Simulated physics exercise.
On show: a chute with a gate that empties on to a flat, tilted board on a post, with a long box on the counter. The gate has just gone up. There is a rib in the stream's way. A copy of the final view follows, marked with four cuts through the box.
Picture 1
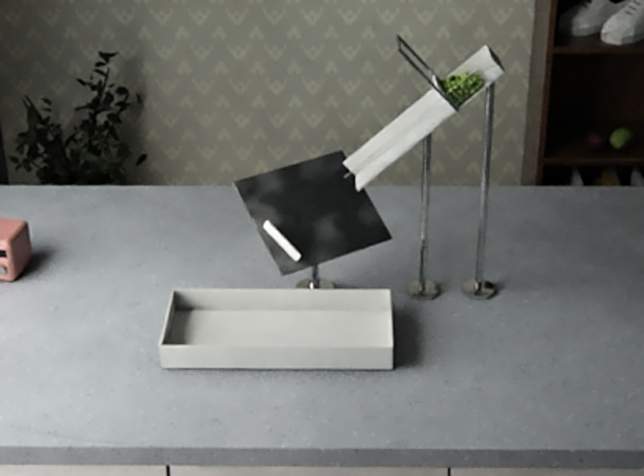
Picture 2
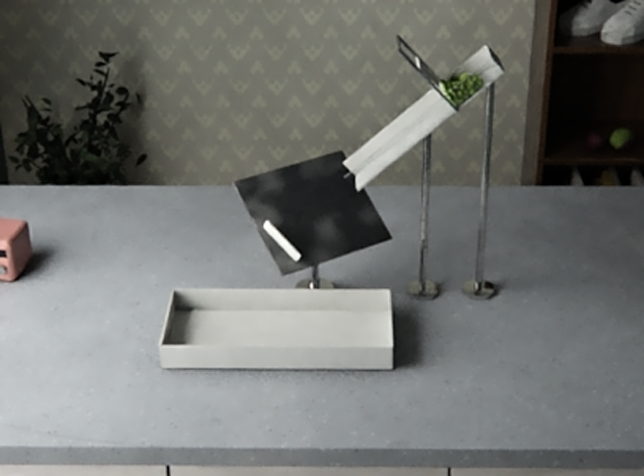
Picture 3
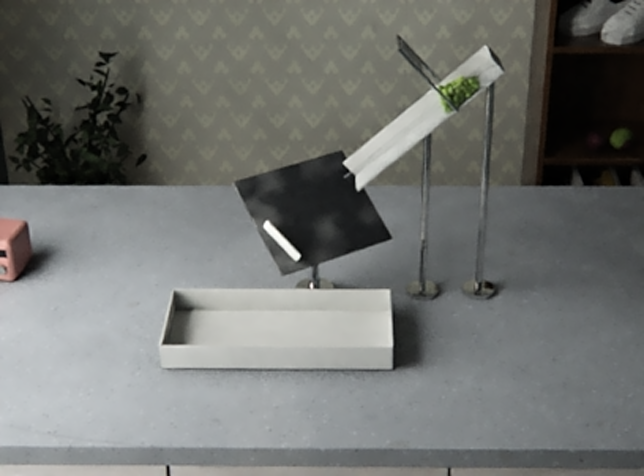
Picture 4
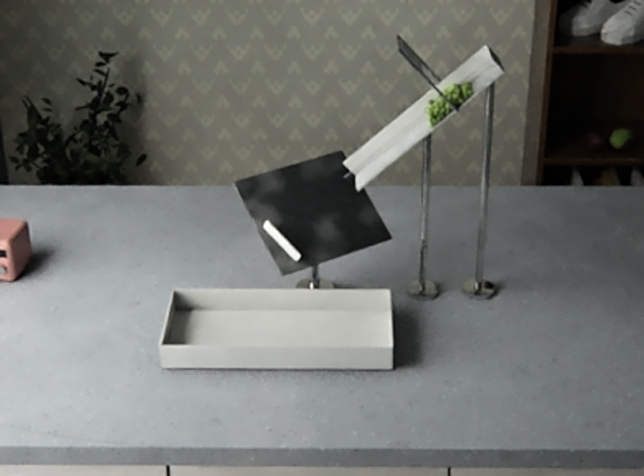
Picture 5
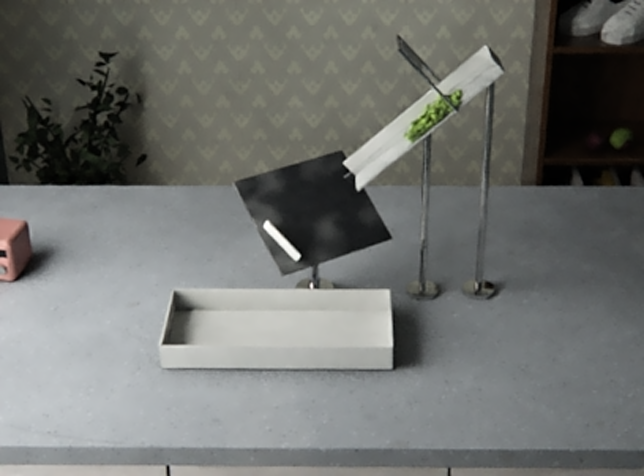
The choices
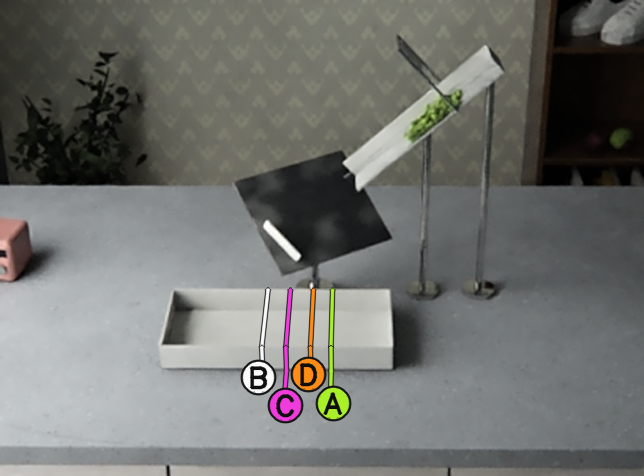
In this clip, a cluster of small green pieces rests high in a pale sloping chute, then slides down and left along it, spreading out slightly, while the tilted dark board and empty long box on the grey counter stay still.
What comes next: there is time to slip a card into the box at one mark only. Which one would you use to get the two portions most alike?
The answer is line A.
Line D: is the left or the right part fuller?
More lands on the right.
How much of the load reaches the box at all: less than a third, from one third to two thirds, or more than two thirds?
More than two thirds.
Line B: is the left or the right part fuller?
Right.
On the marked copy, line A crosses the front rim at (331, 346); line B crosses the front rim at (261, 346); line C crosses the front rim at (285, 346); line D crosses the front rim at (310, 346).
With A, of what is caught, roughly two thirds on the left of the divider, roughly a third on the right.
With B, of what is caught, just a few on the left of the divider, almost all on the right.
With C, of what is caught, just a few on the left of the divider, almost all on the right.
With D, of what is caught, about a tenth on the left of the divider, the larger part on the right.
